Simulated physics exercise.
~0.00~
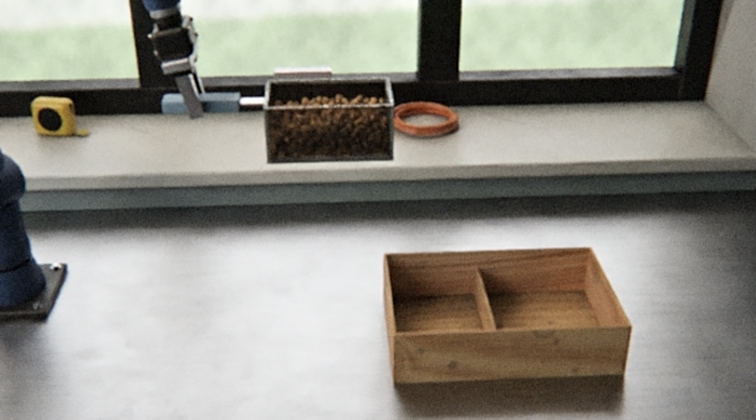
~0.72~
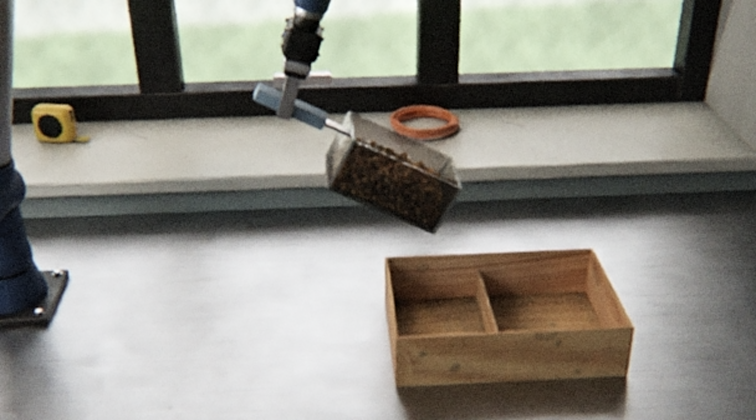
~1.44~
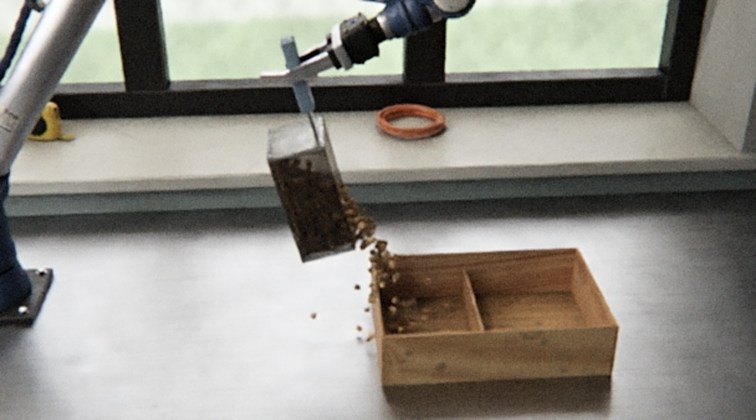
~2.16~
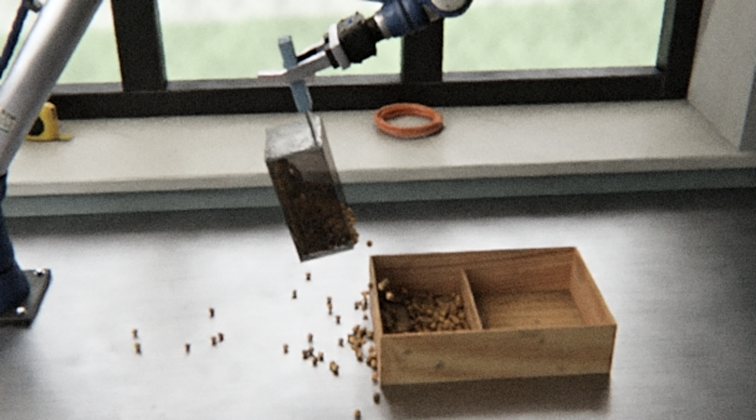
The clip shows a robot arm lifting a clear box of dried chickpeas from beside a window and tipping it near a divided wooden crate; some spill into the left compartment while others scatter on the table, and many remain in the steeply tilted box.
